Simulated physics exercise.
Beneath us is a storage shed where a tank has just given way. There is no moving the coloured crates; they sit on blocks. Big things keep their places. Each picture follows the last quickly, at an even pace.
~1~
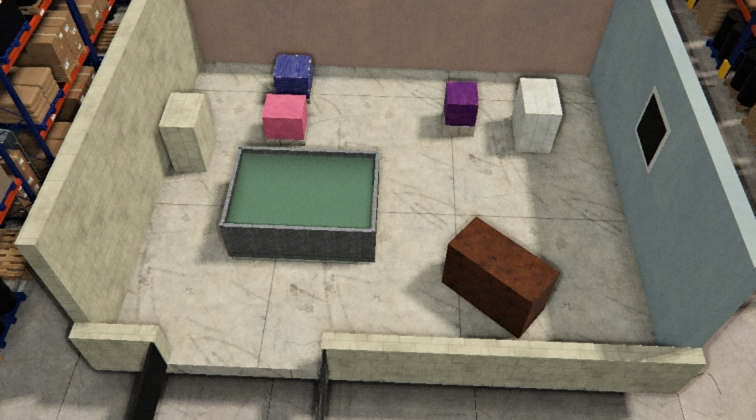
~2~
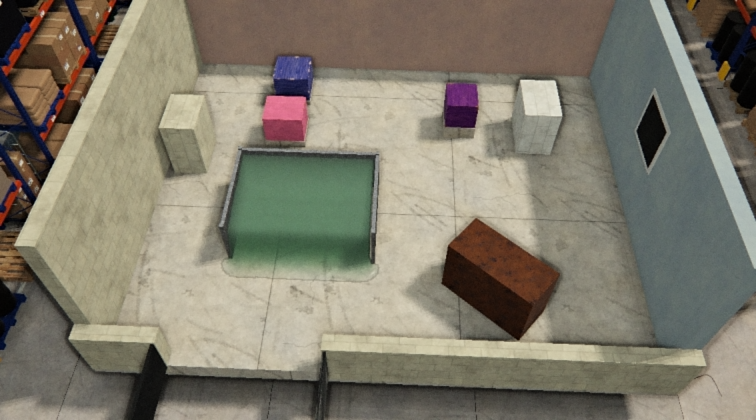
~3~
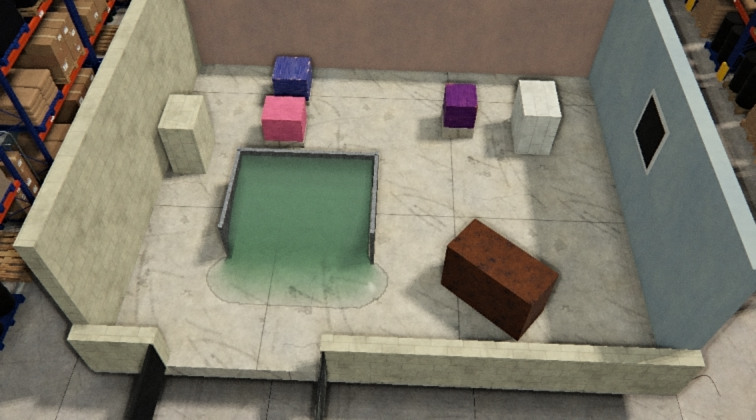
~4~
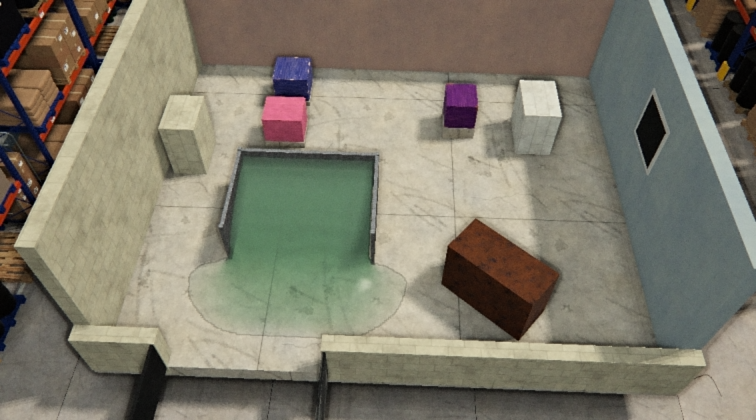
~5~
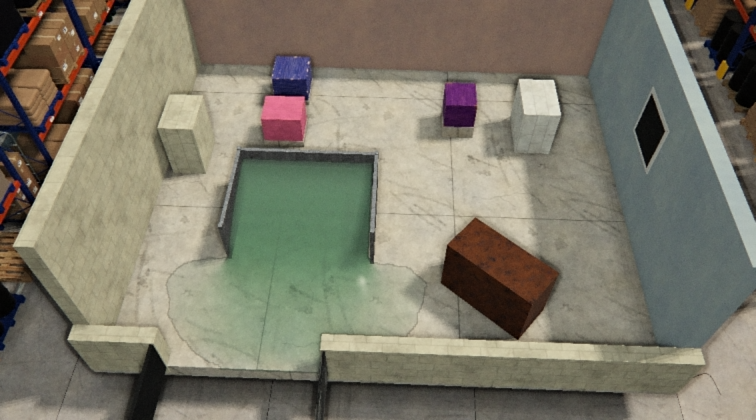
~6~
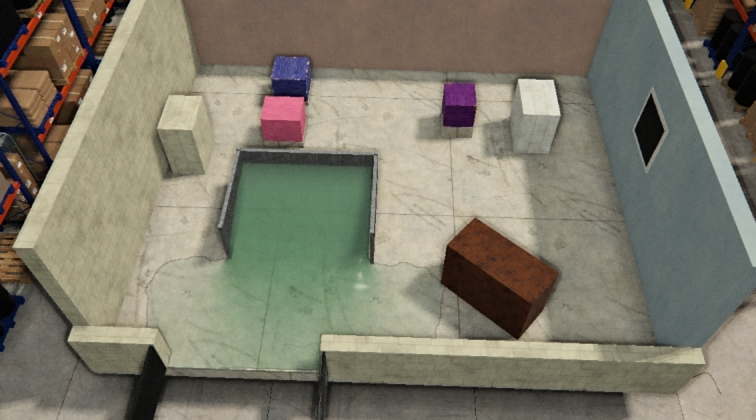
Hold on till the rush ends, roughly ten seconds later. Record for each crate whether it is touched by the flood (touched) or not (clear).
The purple crate will be missed by the water; the blue crate will be missed by the water; the pink crate will be missed by the water.
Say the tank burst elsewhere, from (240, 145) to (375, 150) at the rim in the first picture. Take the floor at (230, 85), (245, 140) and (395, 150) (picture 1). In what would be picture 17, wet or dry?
One by one, they turn out drenched, drenched and drenched.
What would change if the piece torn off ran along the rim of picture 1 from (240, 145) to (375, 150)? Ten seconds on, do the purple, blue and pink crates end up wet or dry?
Result - purple one is missed; blue one is hit by the flood; pink one is hit by the flood.
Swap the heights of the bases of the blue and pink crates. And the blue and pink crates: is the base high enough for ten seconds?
First the blue crate, which stays clear; then the pink crate, which stays clear.
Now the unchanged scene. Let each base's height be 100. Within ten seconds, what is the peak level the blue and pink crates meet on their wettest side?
I'd put it at some 10 % for one and some 20 % for the other, in that order.
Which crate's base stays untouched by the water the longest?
Should be the purple-painted one.
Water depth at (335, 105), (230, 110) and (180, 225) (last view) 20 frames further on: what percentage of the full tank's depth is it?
I'd say close to 0, 0 and 4 percent.
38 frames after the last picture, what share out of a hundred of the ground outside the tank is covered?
55 %.
A moment on, water covers 20 % of the floor; the purple crate not reached, the blue crate not reached, the pink crate not reached.
Next, water covers 25 % of the floor; the purple crate not reached, the blue crate not reached, the pink crate not reached.
Then, water covers 35 % of the floor; the purple crate not reached, the blue crate not reached, the pink crate not reached.
Later, water covers 55 % of the floor; the purple crate not reached, the blue crate water round its plinth, the pink crate water round its plinth.
In the end, water covers 75 % of the floor; the purple crate stayed above the water, the blue crate stayed above the water, the pink crate stayed above the water.
